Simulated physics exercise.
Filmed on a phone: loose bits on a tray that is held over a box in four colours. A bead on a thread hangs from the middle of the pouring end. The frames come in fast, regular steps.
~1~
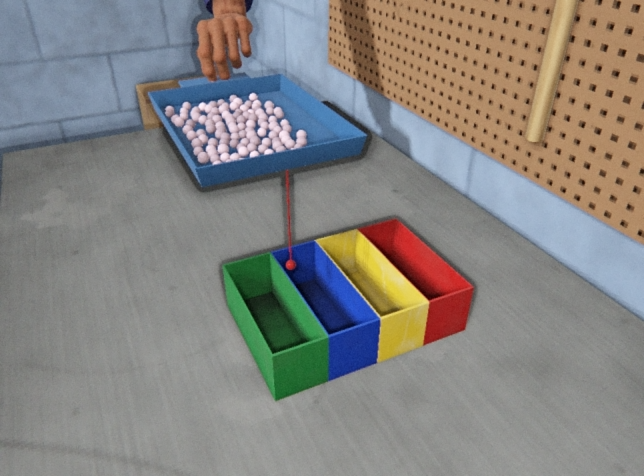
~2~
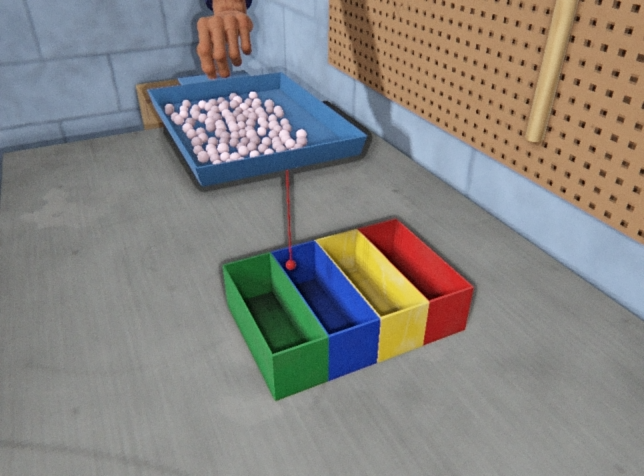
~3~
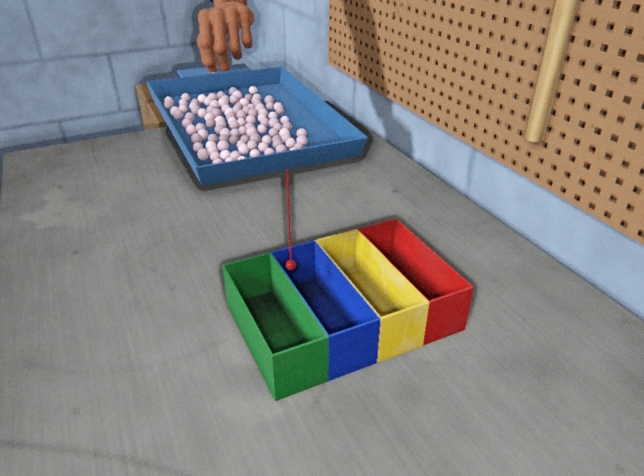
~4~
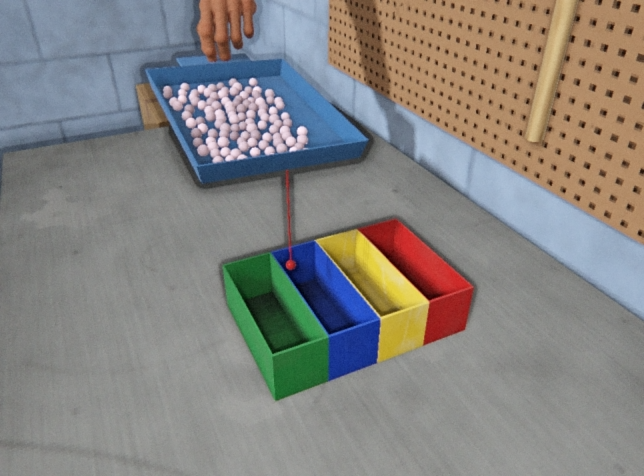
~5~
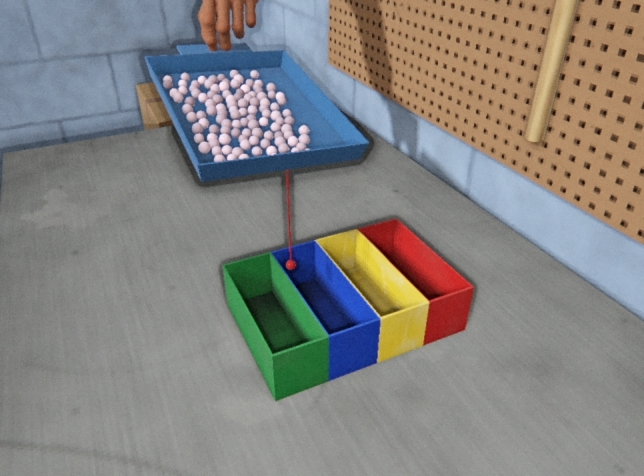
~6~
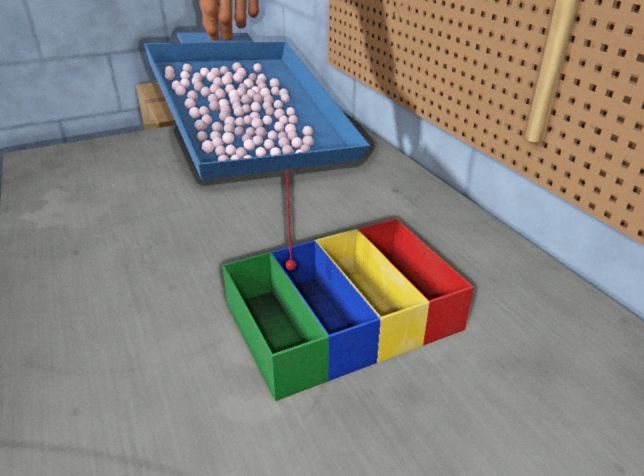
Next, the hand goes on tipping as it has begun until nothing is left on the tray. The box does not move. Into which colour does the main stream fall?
It favours the yellow compartment.
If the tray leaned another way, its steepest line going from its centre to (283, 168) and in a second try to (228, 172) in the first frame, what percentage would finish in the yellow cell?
About 10 and 0 per cent.
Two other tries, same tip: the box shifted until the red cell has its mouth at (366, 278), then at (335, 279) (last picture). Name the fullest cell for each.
At the first place the red cell, at the second the cell in red.
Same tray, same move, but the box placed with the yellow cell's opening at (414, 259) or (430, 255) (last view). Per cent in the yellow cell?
Roughly 0 per cent, and 0 per cent.
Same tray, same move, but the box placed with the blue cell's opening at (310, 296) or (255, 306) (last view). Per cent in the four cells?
About 100 and 70 per cent.
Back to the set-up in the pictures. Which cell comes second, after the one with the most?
It is that blue cell.
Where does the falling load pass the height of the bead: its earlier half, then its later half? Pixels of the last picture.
First near (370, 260), later near (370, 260).
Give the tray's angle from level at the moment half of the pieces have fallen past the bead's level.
At about 95°.
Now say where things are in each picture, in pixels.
Corners of the pouring end near (200, 165) and (360, 134), level; middle of the load near (242, 127), sugar pearls; bead on its thread near (291, 265); green cell near (301, 364); blue cell near (354, 346); yellow cell near (403, 328); red cell near (448, 312), in the first picture.
Corners of the pouring end near (200, 165) and (361, 135), level; middle of the load near (242, 126), in the second picture.
Corners of the pouring end near (200, 164) and (361, 136), tipped barely, lowest at the right corner; middle of the load near (242, 122), in the third picture.
Corners of the pouring end near (201, 163) and (362, 138), tipped a little, lowest at the right corner; middle of the load near (242, 117), in the fourth picture.
Corners of the pouring end near (202, 161) and (363, 141), tipped a little, lowest at the right corner; middle of the load near (243, 112), in the fifth picture.
Corners of the pouring end near (203, 160) and (363, 143), tipped a little, lowest at the right corner; middle of the load near (246, 109), all but a few on the move; green cell near (301, 364); blue cell near (354, 346); yellow cell near (403, 328); red cell near (448, 312), in the sixth picture.
Shortly afterwards, tray tipped steeply; all but a few on the tray; only a few in the yellow cell.
Next, tray tipped right over; near a quarter on the tray; near a third in the yellow cell; a little in the blue cell; only a few in the red cell; only a few in the green cell; near a quarter falling or outside the box.
Some moments later, tray tipped past a quarter turn; near two thirds in the yellow cell; a little in the blue cell; only a few in the red cell; only a few in the green cell; a little falling or outside the box.
In the end, tray tipped past a quarter turn; near two thirds in the yellow cell; a little in the blue cell; only a few in the red cell; only a few in the green cell; a little outside the box.
